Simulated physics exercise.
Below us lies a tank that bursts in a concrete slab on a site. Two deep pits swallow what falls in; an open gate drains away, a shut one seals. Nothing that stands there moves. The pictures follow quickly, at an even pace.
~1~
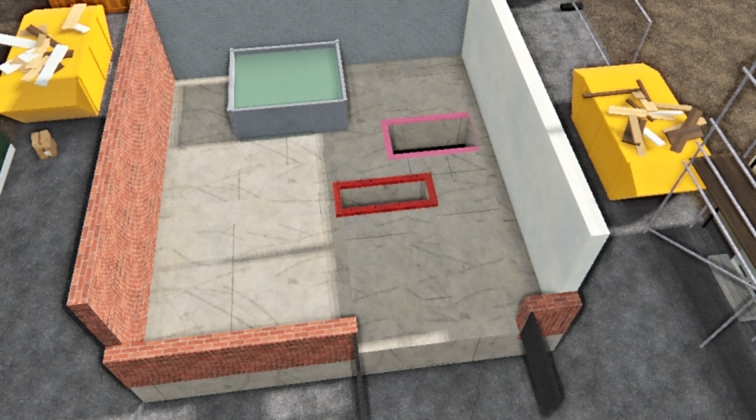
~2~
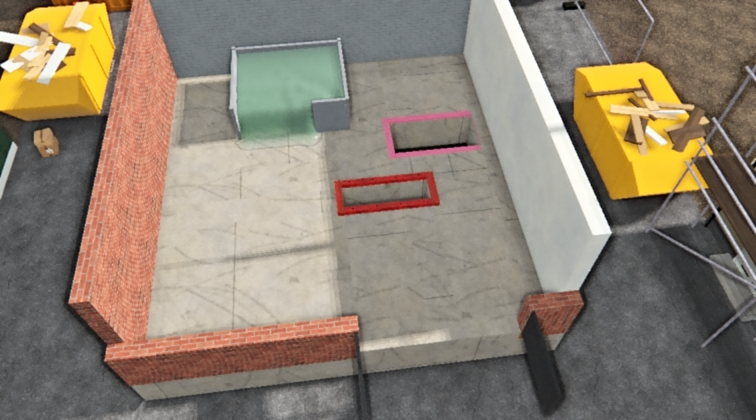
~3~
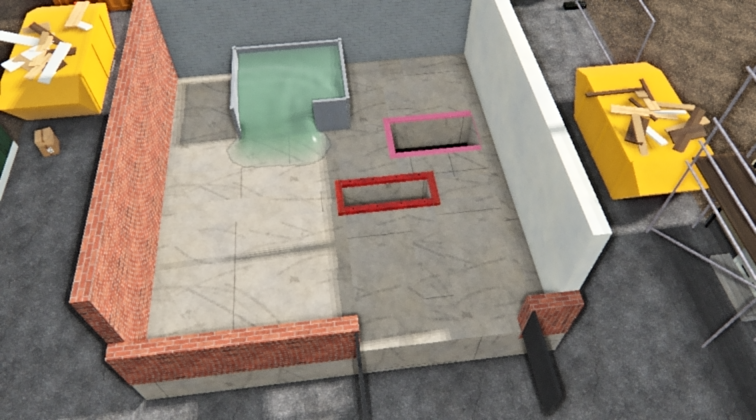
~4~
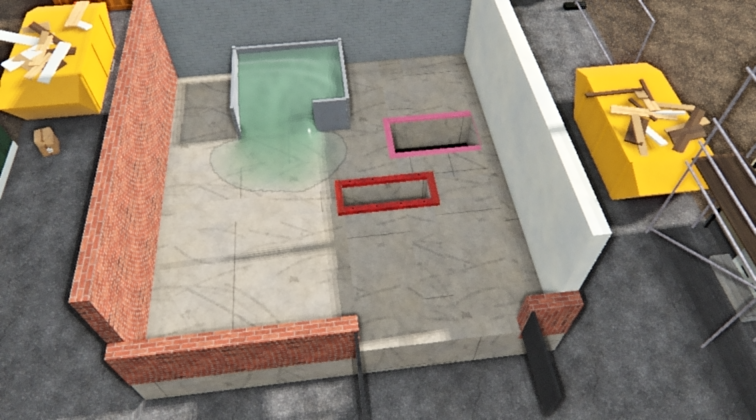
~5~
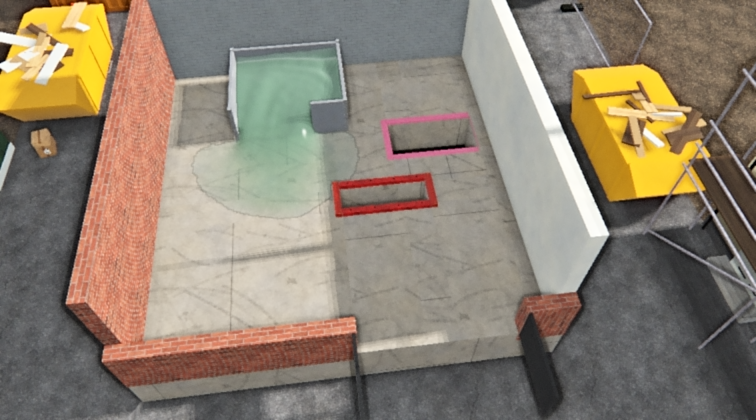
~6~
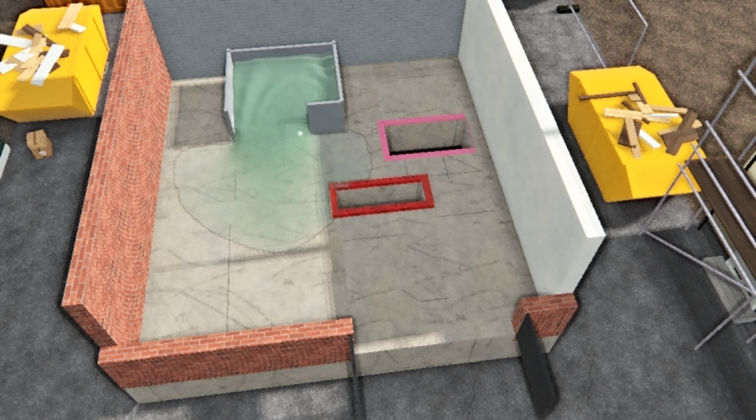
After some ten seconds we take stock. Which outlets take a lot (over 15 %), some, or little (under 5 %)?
In the end: The gate takes over 15 %; the red pit takes under 5 %; the pink pit takes between 5 and 15 %.
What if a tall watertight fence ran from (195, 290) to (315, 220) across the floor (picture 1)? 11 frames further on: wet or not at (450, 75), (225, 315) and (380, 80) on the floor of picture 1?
One after the other: Not flooded, free of water, free of water.
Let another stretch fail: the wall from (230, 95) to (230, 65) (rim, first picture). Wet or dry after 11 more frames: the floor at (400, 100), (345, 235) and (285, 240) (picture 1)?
One after the other: No water, dry, clear.
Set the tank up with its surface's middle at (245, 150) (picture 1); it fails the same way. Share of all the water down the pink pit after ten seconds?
Parts in a hundred: Pink 14.
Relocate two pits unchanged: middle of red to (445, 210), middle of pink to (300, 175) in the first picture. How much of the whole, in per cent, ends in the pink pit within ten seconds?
Parts in a hundred: Pink 70.
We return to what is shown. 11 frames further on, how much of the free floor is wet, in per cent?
Some 50 per cent.
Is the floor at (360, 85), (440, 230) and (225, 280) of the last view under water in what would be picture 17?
In turn: Free of water, dry, under water.
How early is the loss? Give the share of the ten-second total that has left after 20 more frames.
Close to 25 %.
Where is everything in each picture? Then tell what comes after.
The water tank at (287, 77) is whole and still, in the first picture.
Water pours out at (277, 123) and has run to (318, 138), in the second picture.
The front is at (320, 156), out from the gap at (278, 125), in the third picture.
Water pours out at (278, 126) and has run to (306, 187), in the fourth picture.
The front is at (302, 212), out from the gap at (275, 128), in the fifth picture.
The front is at (293, 244), out from the gap at (272, 129), in the sixth picture.
A moment on, water covers 40 % of the floor; the gate 0 %, the red pit 1 %, the pink pit 0 %.
Next, water covers 50 % of the floor; the gate 1 %, the red pit 1 %, the pink pit 0 %.
Then, water covers 55 % of the floor; the gate 5 %, the red pit 1 %, the pink pit 1 %.
Later, water covers 70 % of the floor; the gate 11 %, the red pit 1 %, the pink pit 2 %.
In the end, water covers 85 % of the floor; the gate 19 %, the red pit 1 %, the pink pit 8 %.
